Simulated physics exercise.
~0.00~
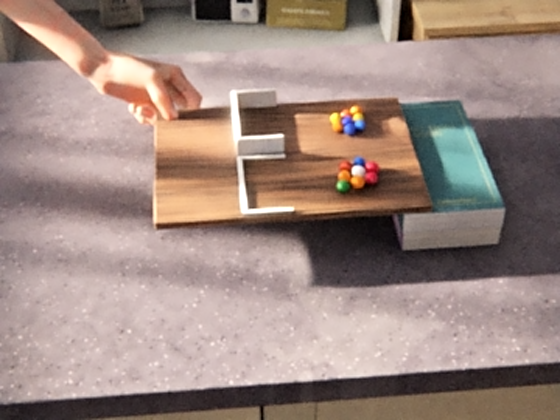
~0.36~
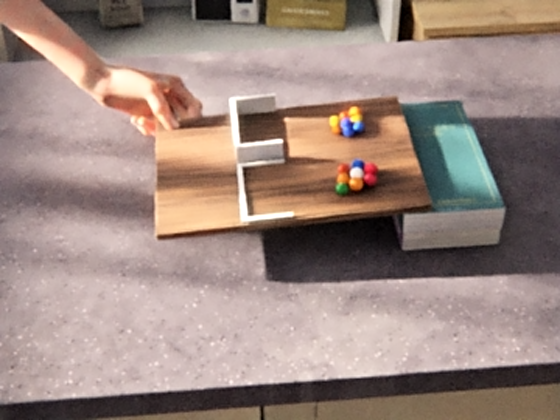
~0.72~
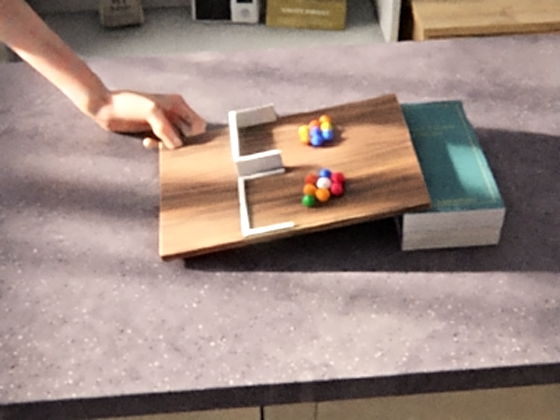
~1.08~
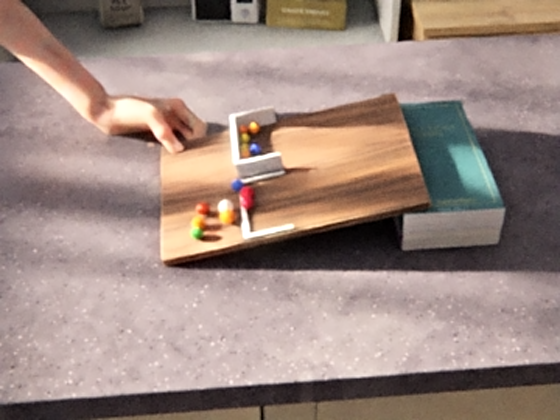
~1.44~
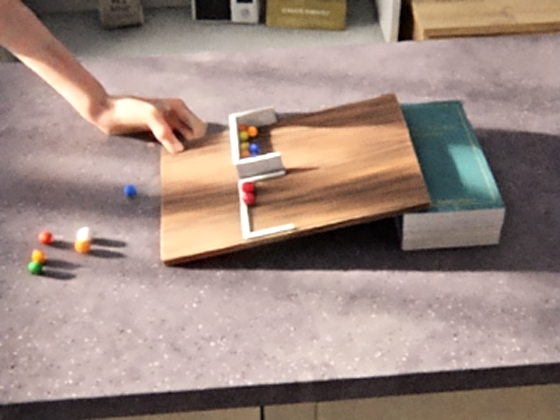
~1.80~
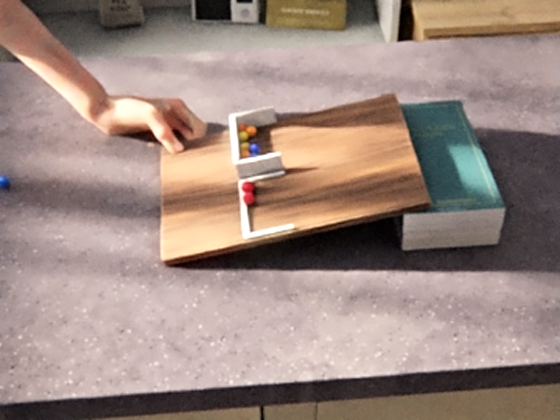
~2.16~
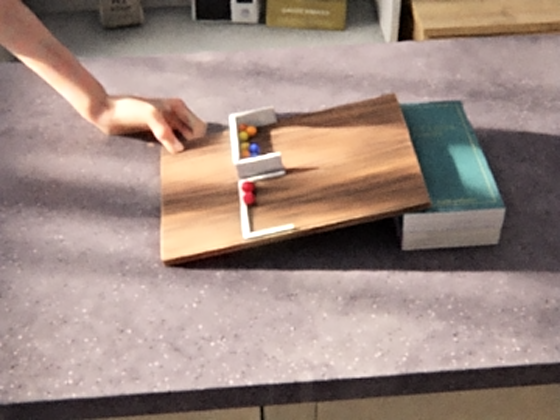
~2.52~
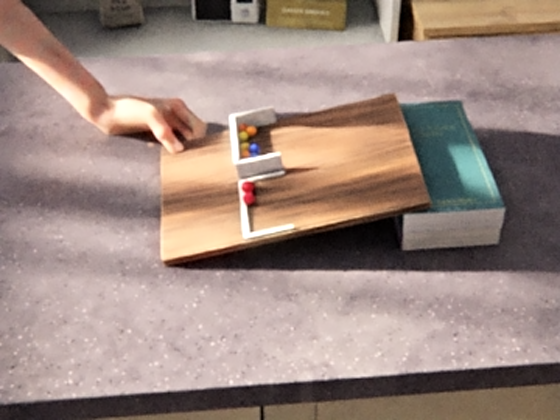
A hand lowers the left end of a wooden board, whose other end rests on a thick teal book, on a speckled gray counter. Two clusters of small colorful balls sit to the right of white barriers fixed to the board. As the slope steepens, both clusters start sliding left. The farther balls gather inside their barrier, while most of the nearer ones get past theirs and roll off the board onto the counter. These scatter leftward out of view, leaving a couple of red balls behind the nearer barrier and the farther group held still.
